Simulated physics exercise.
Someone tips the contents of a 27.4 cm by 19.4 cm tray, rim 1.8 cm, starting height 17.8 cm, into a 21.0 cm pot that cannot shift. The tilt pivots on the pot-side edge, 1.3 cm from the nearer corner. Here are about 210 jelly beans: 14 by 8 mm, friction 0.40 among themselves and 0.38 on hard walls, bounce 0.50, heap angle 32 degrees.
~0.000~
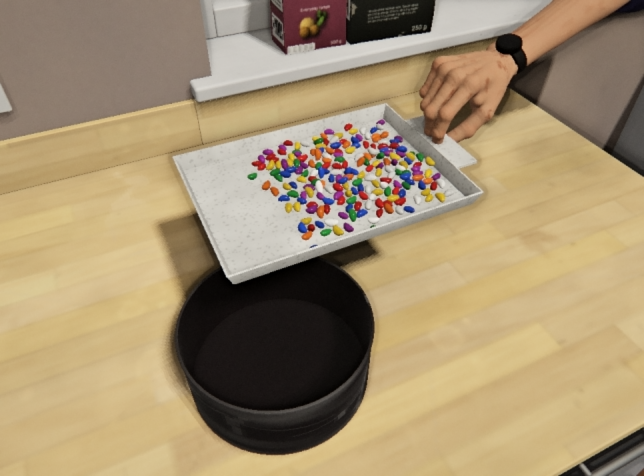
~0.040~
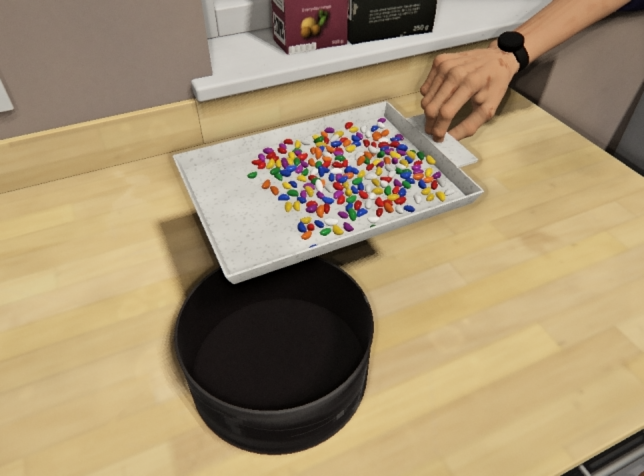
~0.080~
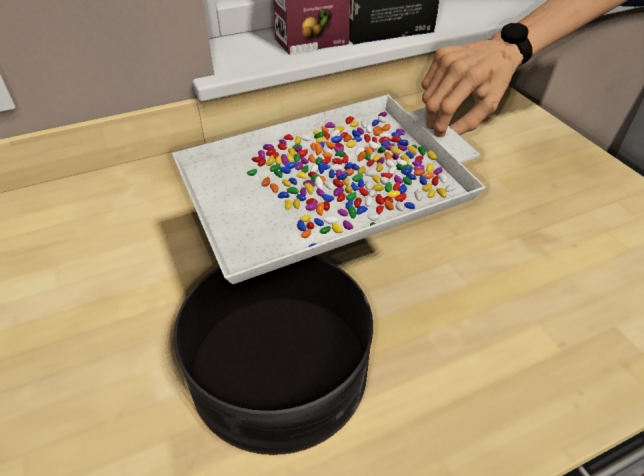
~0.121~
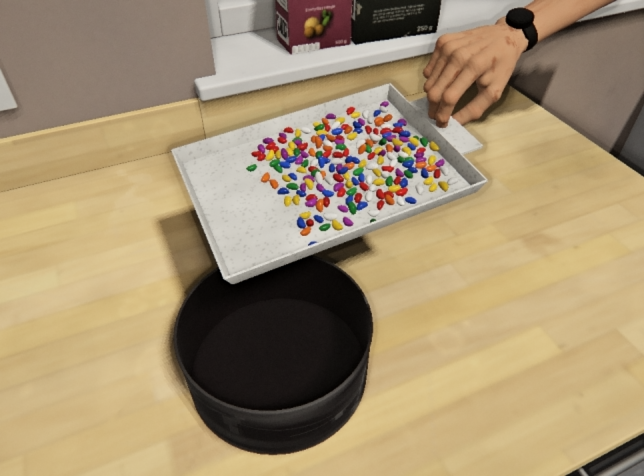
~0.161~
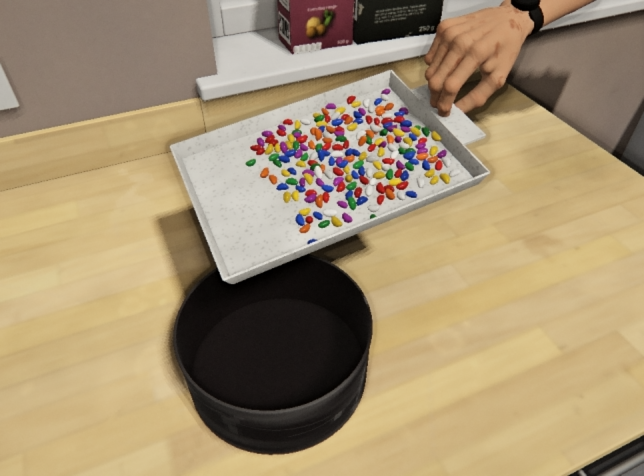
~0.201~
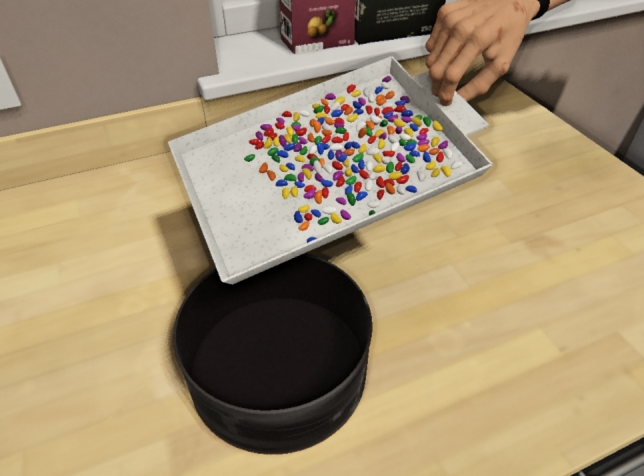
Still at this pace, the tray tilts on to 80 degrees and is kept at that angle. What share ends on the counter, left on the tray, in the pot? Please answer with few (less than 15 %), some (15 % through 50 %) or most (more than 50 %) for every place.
Counter: Some, tray: Few, pot: Most.
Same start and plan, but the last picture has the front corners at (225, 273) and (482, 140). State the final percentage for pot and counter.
Pot 20; counter 75.
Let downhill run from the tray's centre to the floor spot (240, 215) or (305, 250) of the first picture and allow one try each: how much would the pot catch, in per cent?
First try: Around 20 percent; second try: Around 90 percent.
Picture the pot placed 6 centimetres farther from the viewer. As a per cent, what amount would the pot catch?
15 %.
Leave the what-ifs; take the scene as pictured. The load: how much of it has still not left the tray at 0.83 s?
Around 55 percent.
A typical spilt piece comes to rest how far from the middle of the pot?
Roughly 24 centimetres.
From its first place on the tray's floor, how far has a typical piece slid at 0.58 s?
8 cm.
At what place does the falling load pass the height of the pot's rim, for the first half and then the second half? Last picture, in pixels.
Near (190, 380) at first, near (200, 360) afterwards.
After 0.58 s, tilt 45 degrees; the tray holds 100 %, the pot 0 %.
After 0.83 s, tilt 67 degrees; the tray holds 55 %, the pot 10 %.
After 1.19 s, tilt 80 degrees; the tray holds 5 %, the pot 50 %.
By 2.6 s all is still; counter 35 %, tray 0 %, pot 65 %.
